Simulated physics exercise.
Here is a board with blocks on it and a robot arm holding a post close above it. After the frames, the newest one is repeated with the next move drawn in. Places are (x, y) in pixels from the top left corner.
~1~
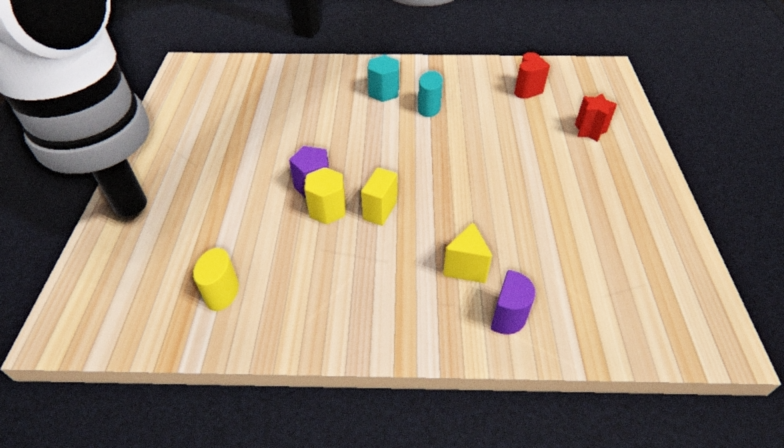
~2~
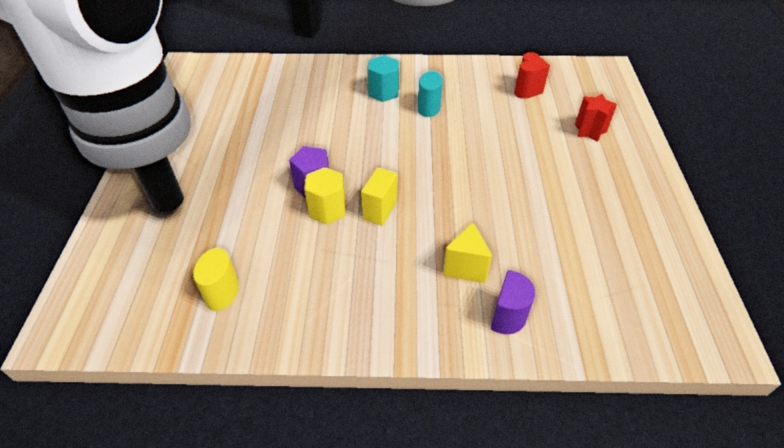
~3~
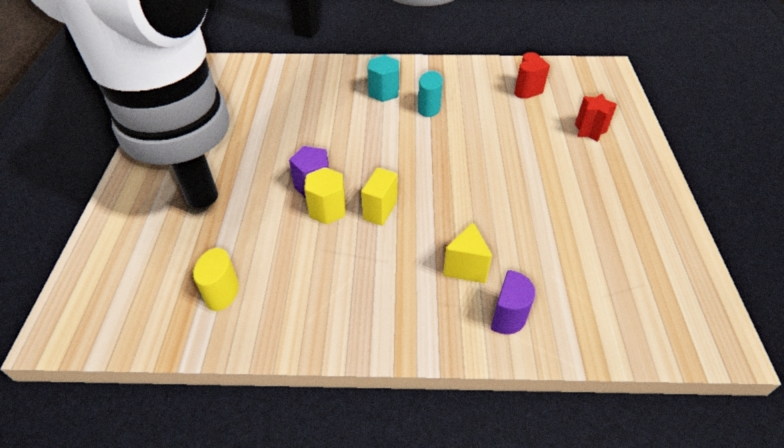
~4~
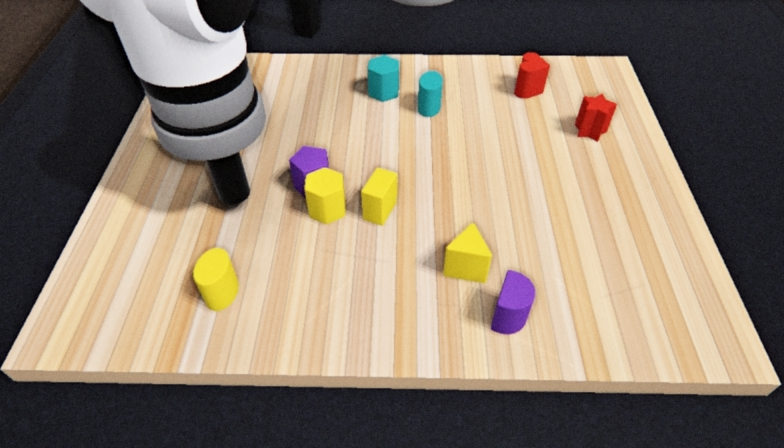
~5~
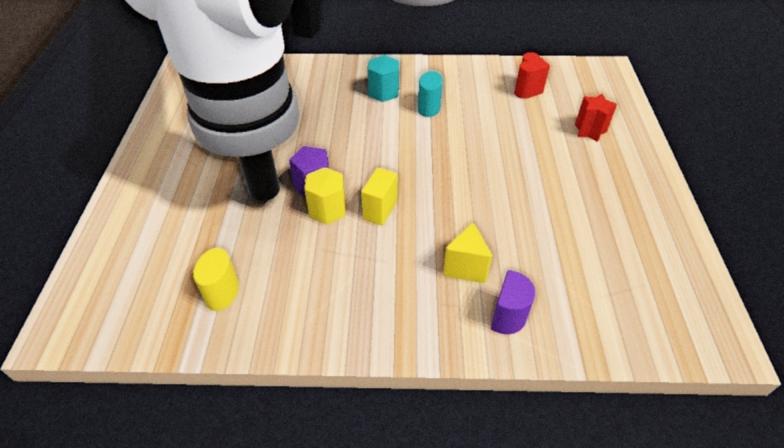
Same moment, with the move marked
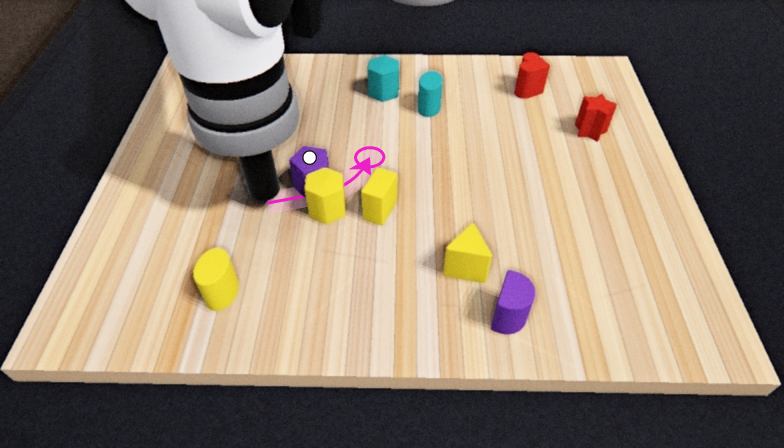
A robot arm holding a dark post moved steadily right from the left side of a wooden board, coming close to the purple and yellow blocks, while all the colored blocks stayed still.
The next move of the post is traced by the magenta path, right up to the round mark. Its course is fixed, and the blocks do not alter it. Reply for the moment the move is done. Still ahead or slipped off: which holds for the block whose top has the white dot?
It rides in front to the end.
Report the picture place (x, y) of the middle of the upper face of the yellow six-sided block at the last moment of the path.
Roughly at (345, 182).
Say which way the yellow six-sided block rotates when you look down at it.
Verdict: Clockwise.
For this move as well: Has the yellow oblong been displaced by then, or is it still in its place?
The push misses it.
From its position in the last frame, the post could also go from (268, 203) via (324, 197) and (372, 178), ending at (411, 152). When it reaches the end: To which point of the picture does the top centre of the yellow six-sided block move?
If I read the scene right, the answer is (355, 186).
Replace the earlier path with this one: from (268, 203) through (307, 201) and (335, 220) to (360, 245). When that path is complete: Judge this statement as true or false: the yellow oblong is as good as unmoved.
False
The drawn path runs from (268, 203) through (311, 195) and (349, 182) to (370, 157); the dot is on the purple five-sided block.
The first path, step by step. One third of the way, post (309, 183); purple five-sided block (332, 150), turned 15° anticlockwise; yellow six-sided block (333, 183), turned 15° clockwise.
Two thirds of the way, post (349, 169); purple five-sided block (362, 133), turned 30° anticlockwise; yellow six-sided block (345, 182), turned 55° clockwise.
At the end, post (369, 145); purple five-sided block (383, 111), turned 25° anticlockwise; yellow six-sided block (345, 182), turned 55° clockwise; yellow oblong not moved.
